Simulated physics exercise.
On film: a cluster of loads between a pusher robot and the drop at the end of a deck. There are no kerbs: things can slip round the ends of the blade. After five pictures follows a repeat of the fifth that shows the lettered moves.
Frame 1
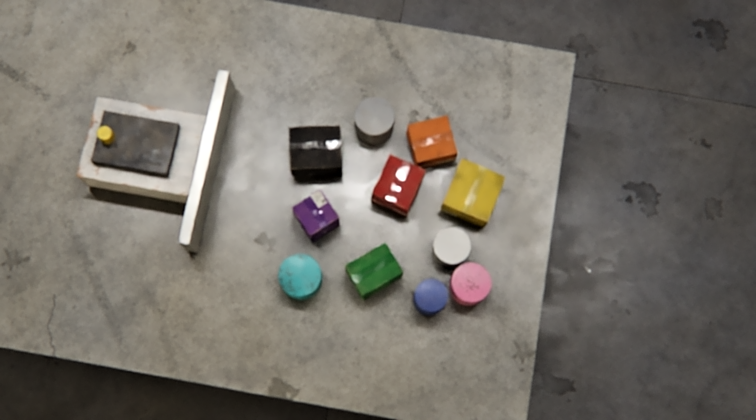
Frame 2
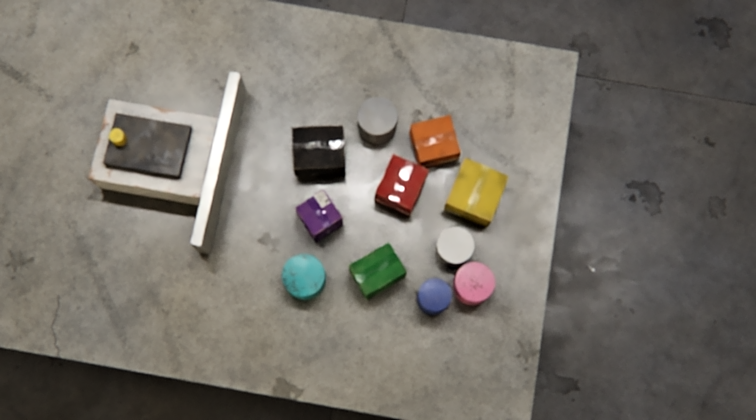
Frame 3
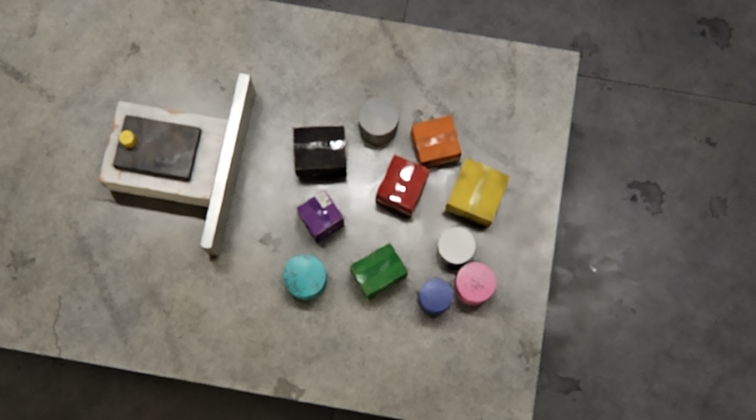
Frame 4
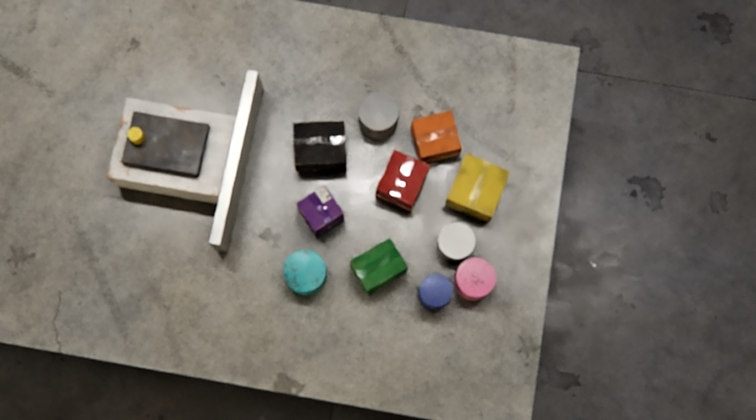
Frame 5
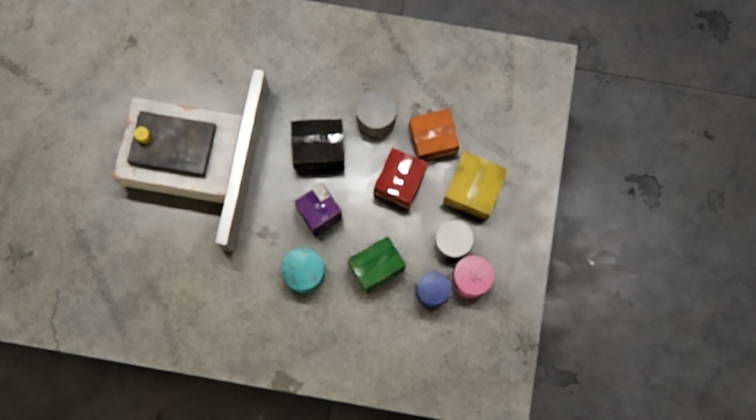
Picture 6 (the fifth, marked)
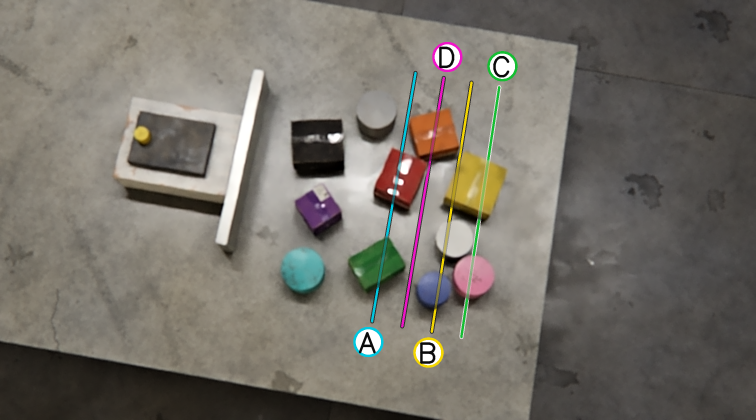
Pusher robot with a wide white blade creeping right across a grey deck toward a cluster of coloured boxes and canisters.
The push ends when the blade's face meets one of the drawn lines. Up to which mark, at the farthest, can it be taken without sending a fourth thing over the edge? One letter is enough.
C is the last line within the limit.
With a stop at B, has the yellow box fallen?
Yes.
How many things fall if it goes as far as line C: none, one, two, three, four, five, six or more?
In all, one.
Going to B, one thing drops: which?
The yellow box.
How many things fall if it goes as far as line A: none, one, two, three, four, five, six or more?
In all, none.
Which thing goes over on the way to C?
It is the yellow box.
On the marked copy, A at (395, 193); B at (452, 203); C at (481, 208); D at (424, 198).
Taking C. A third of the way, robot (264, 159); turquoise canister (327, 284); red parcel (406, 180).
Two thirds of the way, robot (350, 174); yellow box (534, 195); red parcel (490, 196).
When it is over, robot (418, 185); yellow box over the edge; red parcel (556, 207); one fallen.
As for the rest, A is within the limit but short; B is within the limit but short; D is within the limit but short.
